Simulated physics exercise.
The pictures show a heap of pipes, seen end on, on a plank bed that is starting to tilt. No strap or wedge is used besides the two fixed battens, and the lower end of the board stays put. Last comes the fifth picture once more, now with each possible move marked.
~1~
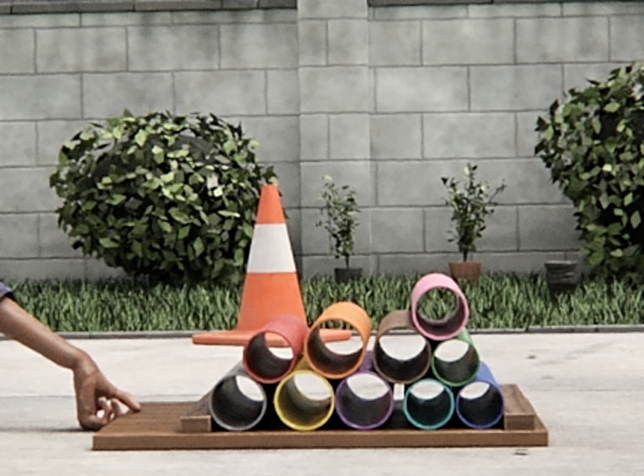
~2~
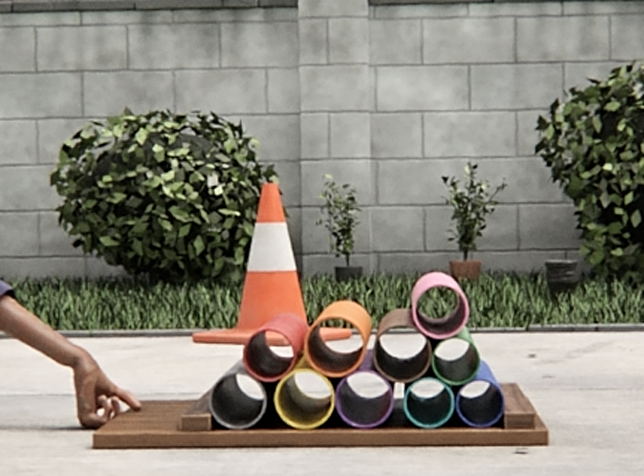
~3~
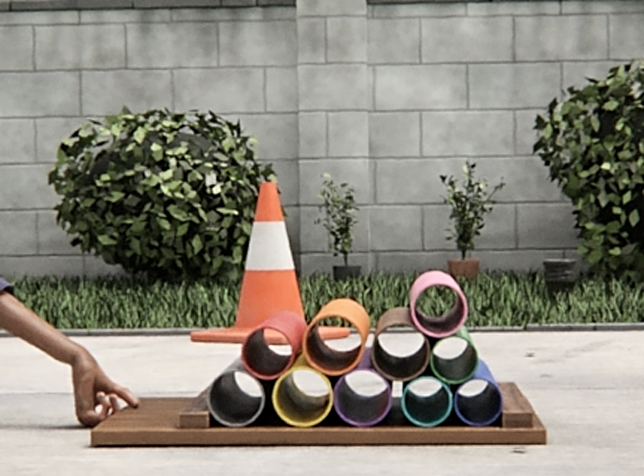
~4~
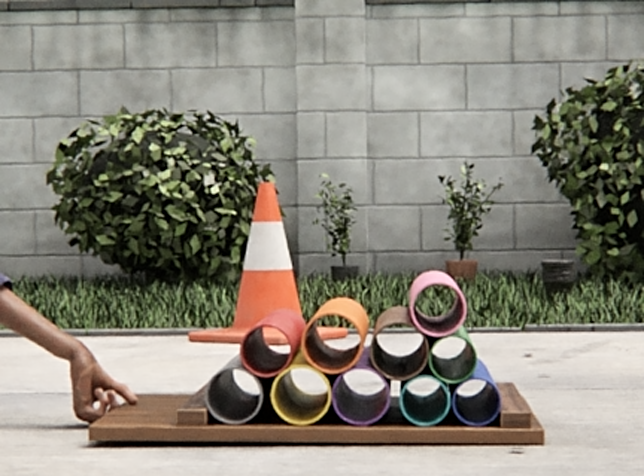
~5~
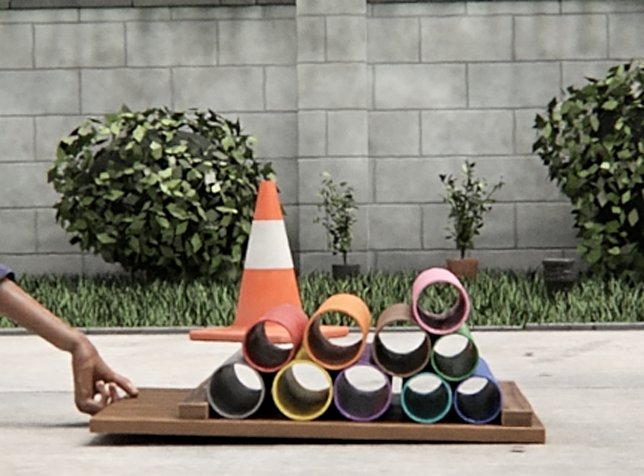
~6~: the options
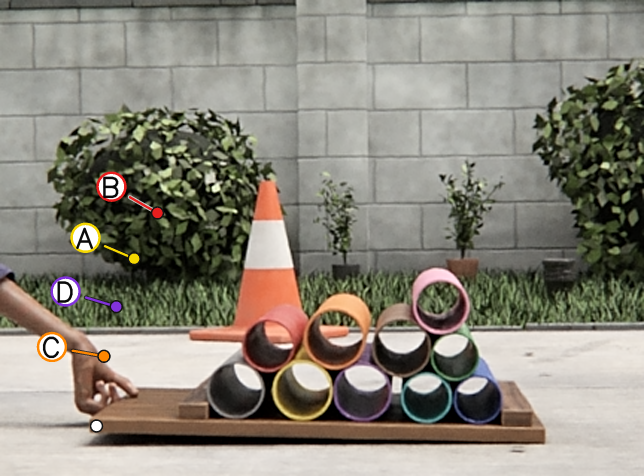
On a paved yard by a block wall, a hand slightly lifting the left end of a board stacked with colourful pipes.
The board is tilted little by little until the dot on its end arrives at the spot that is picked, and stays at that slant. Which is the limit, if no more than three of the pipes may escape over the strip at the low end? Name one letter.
Up to A.
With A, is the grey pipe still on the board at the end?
Yes, with A.
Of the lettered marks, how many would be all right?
The number is three.
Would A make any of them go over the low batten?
Yes.
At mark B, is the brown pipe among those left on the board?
No.
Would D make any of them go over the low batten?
Yes.
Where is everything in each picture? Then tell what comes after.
The first frame shows green pipe (456, 362); brown pipe (402, 355); pink pipe (440, 312).
The second frame shows pink pipe (441, 311); red pipe (269, 355).
The third frame shows board (324, 410); grey pipe (236, 398); turquoise pipe (427, 402).
The fourth frame shows board (322, 409); grey pipe (234, 396); yellow pipe (301, 395); turquoise pipe (425, 401).
The fifth frame shows board (323, 405); grey pipe (235, 390); yellow pipe (303, 390).
On the marked copy, A at (134, 259); B at (158, 213); C at (104, 356); D at (116, 307); the white dot at (96, 426).
Taking A. A third of the way, board at 15°.
Two thirds of the way, board at 24°.
When it is over, board at 24°, three over the low batten (green, brown, pink).
As for the rest, B four over the low batten (orange, green, brown, pink); C two over the low batten (green, pink); D two over the low batten (green, pink).
